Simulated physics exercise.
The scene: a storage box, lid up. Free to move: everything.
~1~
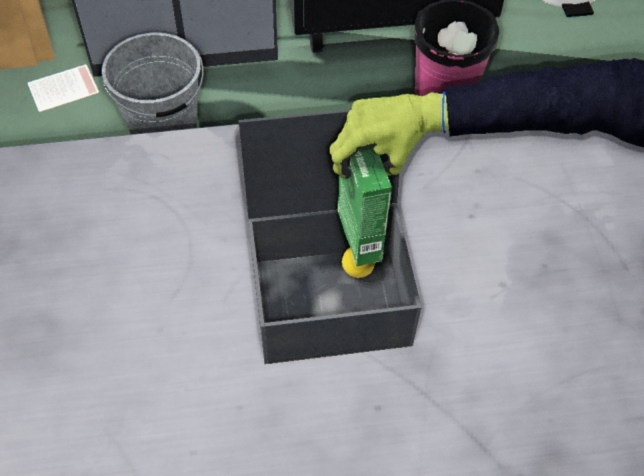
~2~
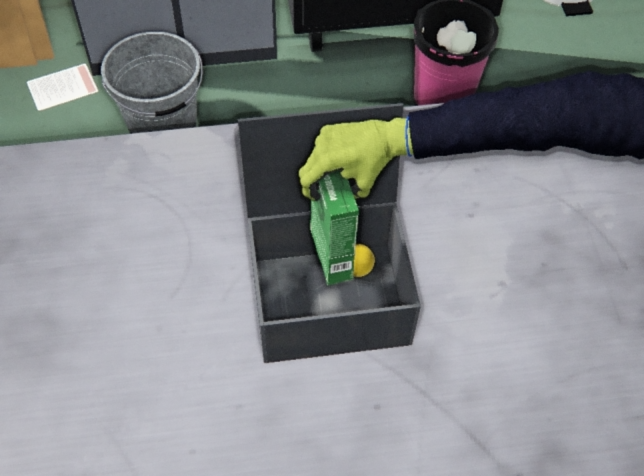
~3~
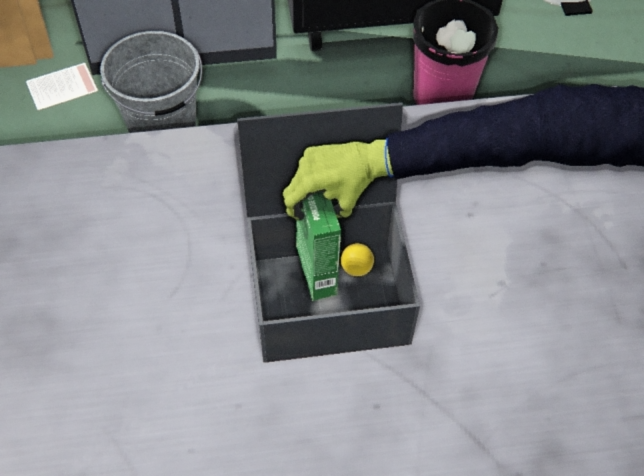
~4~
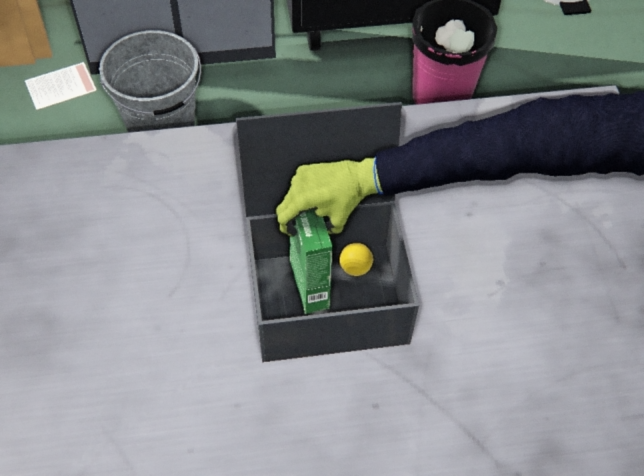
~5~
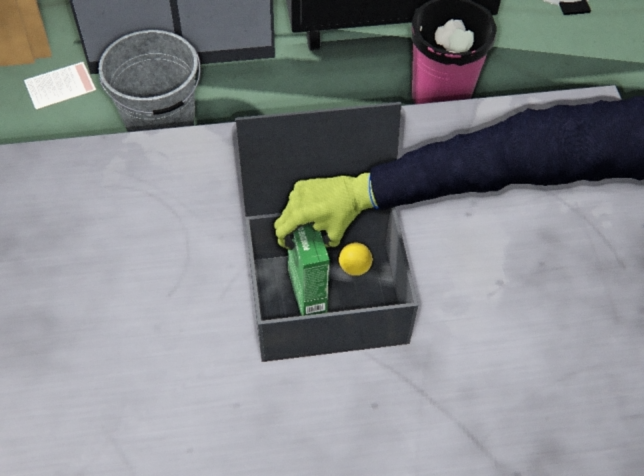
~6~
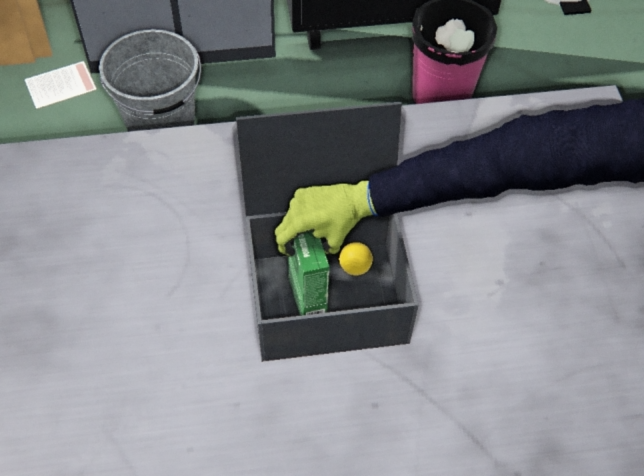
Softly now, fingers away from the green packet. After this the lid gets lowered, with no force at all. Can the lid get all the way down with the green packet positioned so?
No, it is kept up.
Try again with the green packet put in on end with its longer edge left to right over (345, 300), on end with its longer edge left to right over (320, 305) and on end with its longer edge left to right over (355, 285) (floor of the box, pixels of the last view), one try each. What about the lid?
In order, the lid gets blocked, then gets blocked, then gets blocked.
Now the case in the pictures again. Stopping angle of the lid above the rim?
Roughly 45 degrees above the rim.
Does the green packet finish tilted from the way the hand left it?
The green packet stays as placed.
Then, 1.30 s past the last view, lid 79° above the rim.
Then, 1.70 s past the last view, lid 53° above the rim.
Finally, lid 45° above the rim; both still in place. Final places as the last picture's camera would see them, green packet near (310, 281).
